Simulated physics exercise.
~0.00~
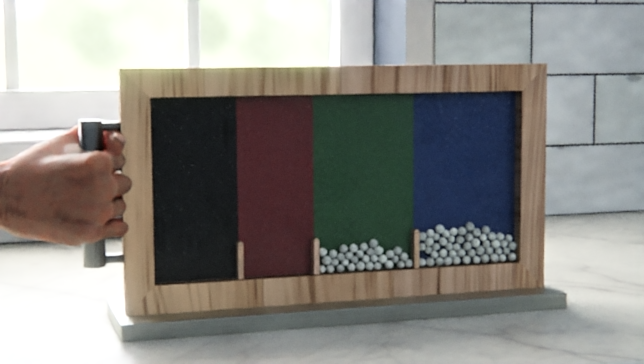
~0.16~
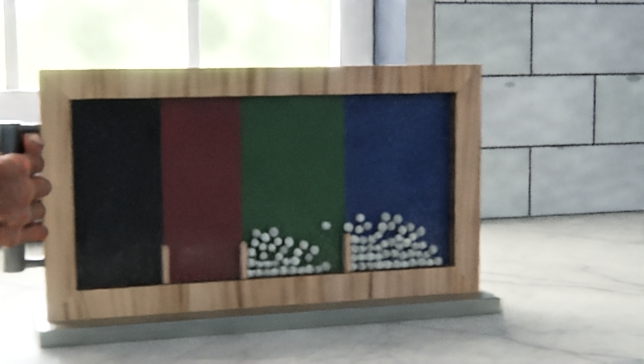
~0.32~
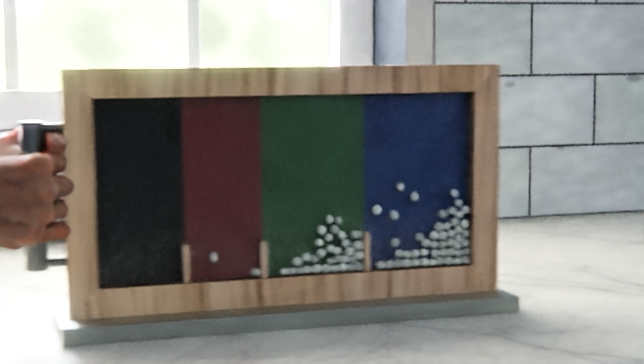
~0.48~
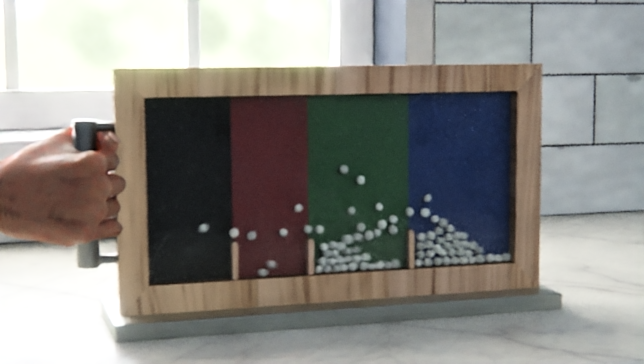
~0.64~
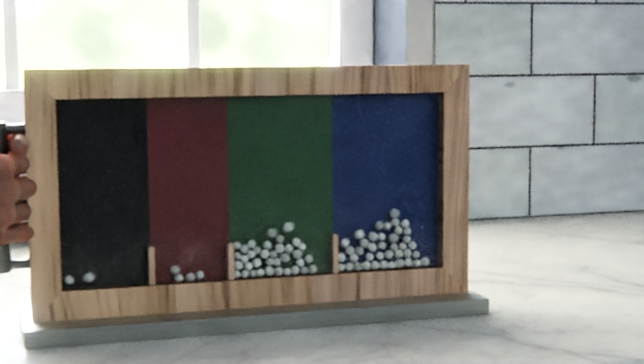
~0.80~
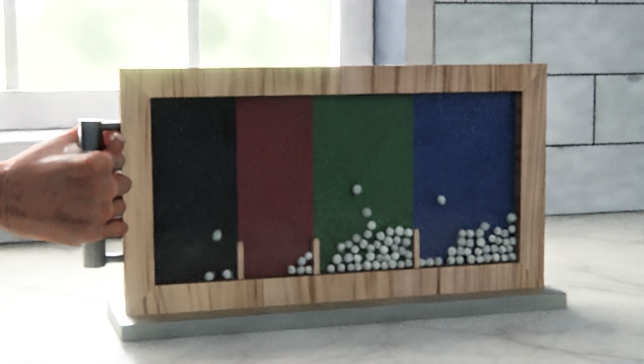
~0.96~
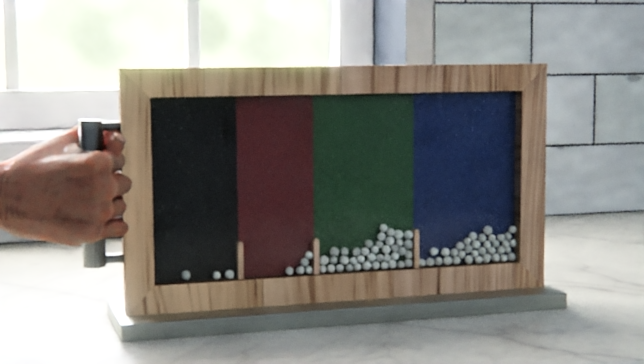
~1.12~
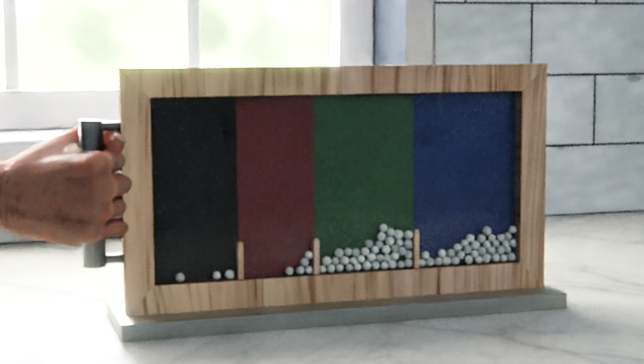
On a pale marbled counter before a bright window and grey tiled wall, a still, front-on view shows a wood-framed case with black, red, green and blue strips from left to right. A hand grips the handle at its left, and small whitish pills lie heaped in the green and blue strips. The hand slides the case left and back right repeatedly, and the pills scatter, some hopping the low dividers into red and black. The case stops where it began and the last airborne pills drop. Finally all rest, mostly in green and blue, with a few in red and black.
